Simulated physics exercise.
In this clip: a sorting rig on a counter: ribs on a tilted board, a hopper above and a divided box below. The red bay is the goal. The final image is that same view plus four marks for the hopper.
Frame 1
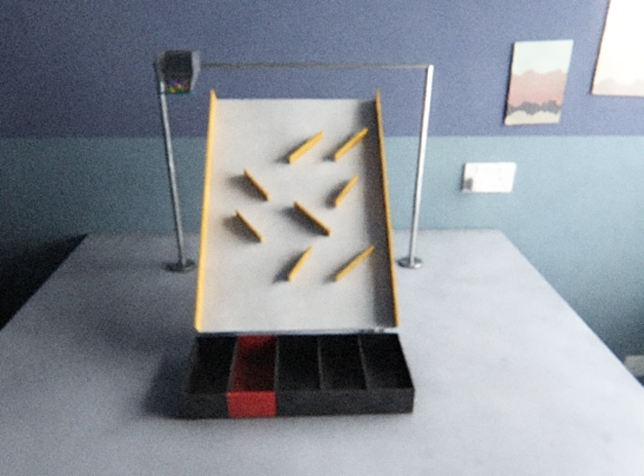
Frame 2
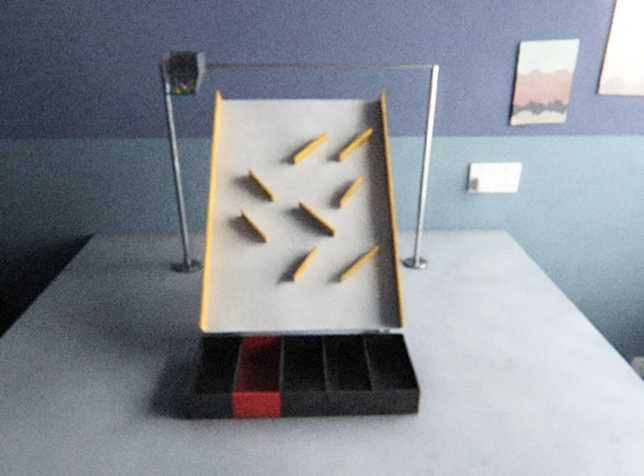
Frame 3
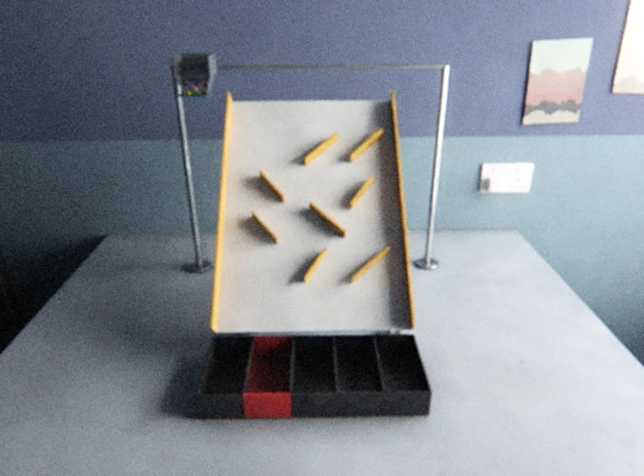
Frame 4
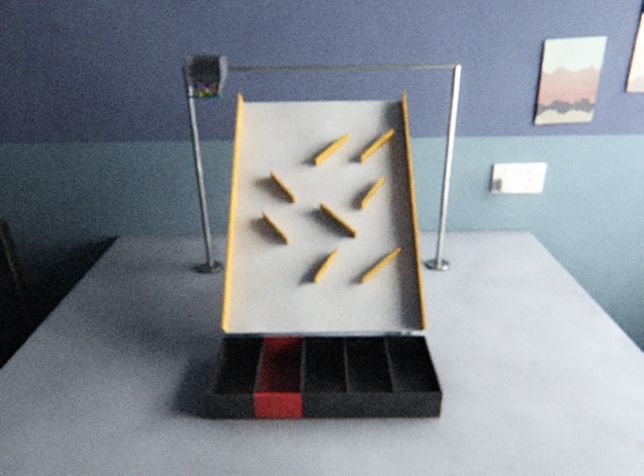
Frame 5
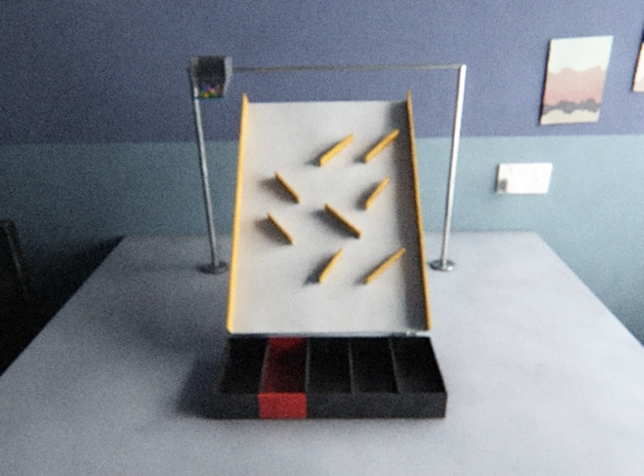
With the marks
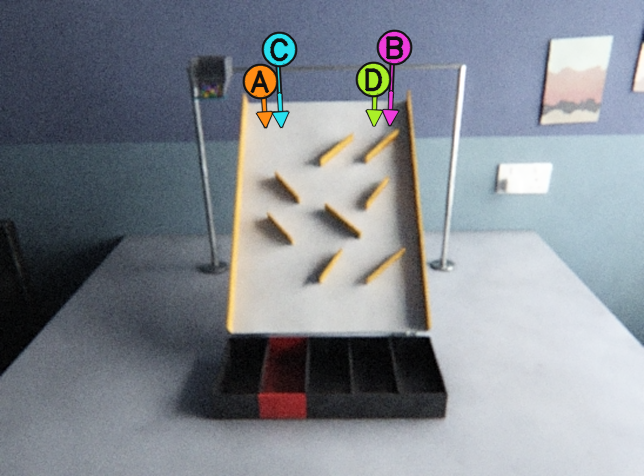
A tilted pale board with yellow ribs stood on a counter above a black divided box with one red bay, and nothing on it moved while the whole view slid slightly to the right.
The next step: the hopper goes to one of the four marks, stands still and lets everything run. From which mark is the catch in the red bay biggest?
Mark C does it best.
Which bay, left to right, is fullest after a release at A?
It is the first one.
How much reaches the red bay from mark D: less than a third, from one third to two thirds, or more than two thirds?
Mark D gives less than a third.
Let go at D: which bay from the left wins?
It is the third one.
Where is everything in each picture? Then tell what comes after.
In the first picture, hopper near (181, 84), round plastic beads, door shut.
In the second picture, ribs (295, 158) to (327, 131), (340, 155) to (372, 128), (249, 169) to (273, 195).
In the third picture, ribs (352, 203) to (372, 175), (252, 211) to (277, 238), (310, 202) to (346, 232).
In the fourth picture, ribs (315, 279) to (337, 248), (363, 279) to (400, 248).
In the fifth picture, red bay near (283, 405), number 2 of 5 from the left.
On the marked copy, mark A meets the board at (265, 121); mark B meets the board at (390, 119); mark C meets the board at (281, 121); mark D meets the board at (374, 120).
With A, a small share in the red bay, close to a third in other bays, close to half outside the box.
With B, a small share in the red bay, close to two thirds in other bays, close to a quarter outside the box.
With C, close to a quarter in the red bay, close to half in other bays, close to a quarter outside the box.
With D, a small share in the red bay, close to two thirds in other bays, close to a quarter outside the box.
